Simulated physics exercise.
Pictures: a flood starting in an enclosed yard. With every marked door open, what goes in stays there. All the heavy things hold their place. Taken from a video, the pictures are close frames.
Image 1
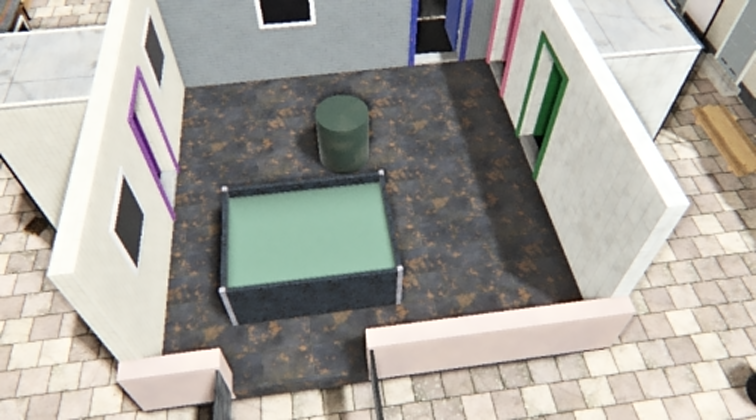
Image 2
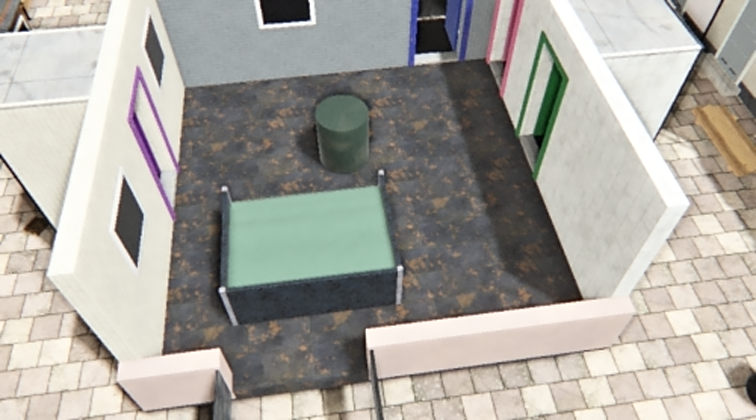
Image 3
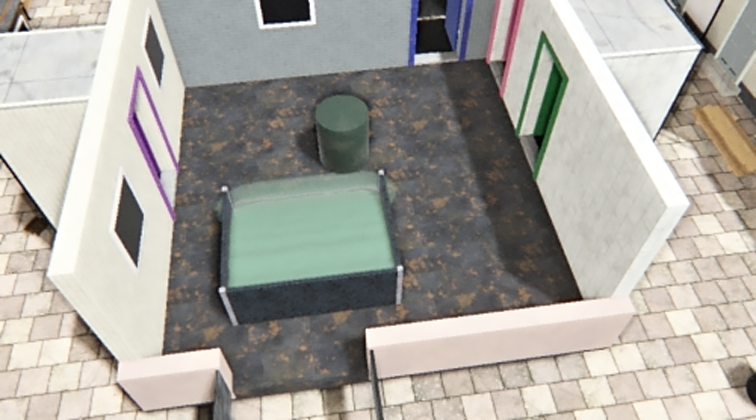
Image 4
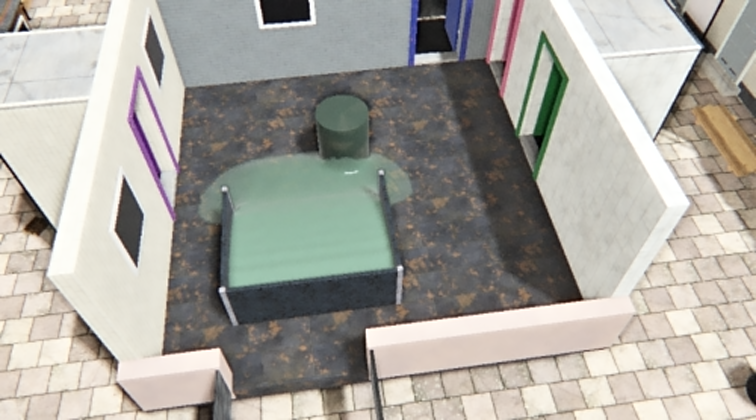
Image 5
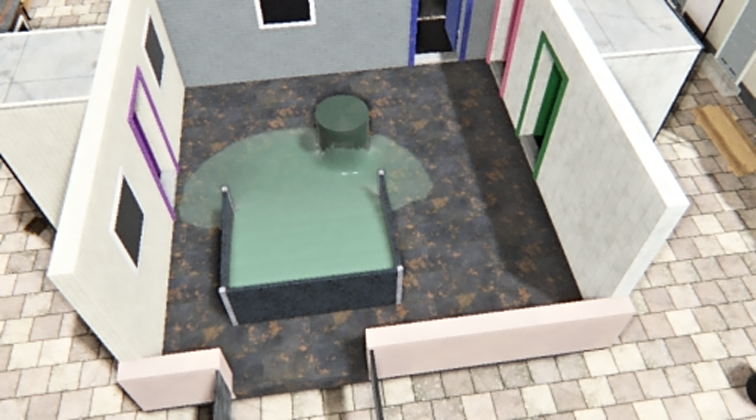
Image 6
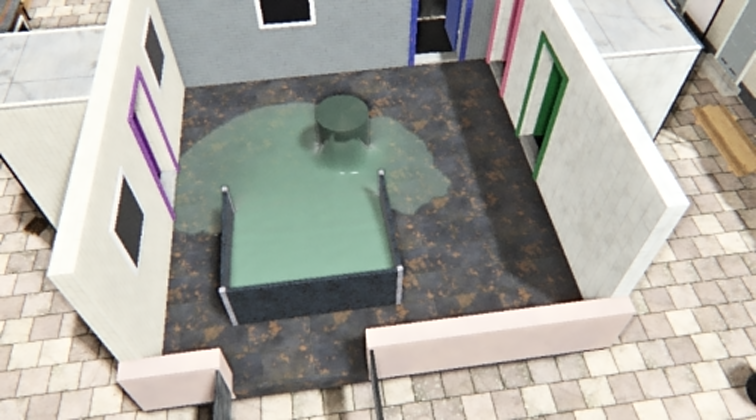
In the video, a rectangular tank of green liquid stands in a walled yard; its far side opens, and the liquid pours out, spreading across the dark floor around a green cylinder and reaching the left wall.
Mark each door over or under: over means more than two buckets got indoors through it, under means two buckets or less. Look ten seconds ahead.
Blue door - over, purple door - over, pink door - over, green door - over.
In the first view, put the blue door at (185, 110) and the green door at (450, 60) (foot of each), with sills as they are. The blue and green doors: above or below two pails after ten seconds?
Result - blue door: Crosses the limit; green door: Crosses the limit.
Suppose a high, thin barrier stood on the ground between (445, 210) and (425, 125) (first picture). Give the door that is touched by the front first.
The purple one.
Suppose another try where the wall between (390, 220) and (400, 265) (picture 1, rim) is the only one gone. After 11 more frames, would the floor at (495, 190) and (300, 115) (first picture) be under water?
Log: Point 1 inundated; point 2 unreached.
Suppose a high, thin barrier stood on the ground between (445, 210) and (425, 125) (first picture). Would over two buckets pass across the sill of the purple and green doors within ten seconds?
Then: The purple one goes over, the green one lets less in.
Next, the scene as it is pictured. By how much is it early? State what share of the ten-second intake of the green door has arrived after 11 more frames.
The figure is near 10 per cent.
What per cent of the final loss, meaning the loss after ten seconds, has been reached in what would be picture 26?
It comes to around 20 per cent.
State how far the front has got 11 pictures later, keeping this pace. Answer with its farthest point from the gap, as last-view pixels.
I'd put it around (480, 63).
A moment on, water covers 45 % of the floor; the blue door not reached, the purple door wet at the sill, nothing in, the pink door not reached, the green door not reached.
Next, water covers 60 % of the floor; the blue door under two buckets in, the purple door under two buckets in, the pink door under two buckets in, the green door under two buckets in.
Then, water covers 70 % of the floor; the blue door over two buckets in, the purple door over two buckets in, the pink door over two buckets in, the green door over two buckets in.
Later, water covers 90 % of the floor; the blue door over two buckets in, the purple door over two buckets in, the pink door far over two buckets in, the green door over two buckets in.
In the end, water covers 95 % of the floor; the blue door far over two buckets in, the purple door over two buckets in, the pink door far over two buckets in, the green door far over two buckets in.
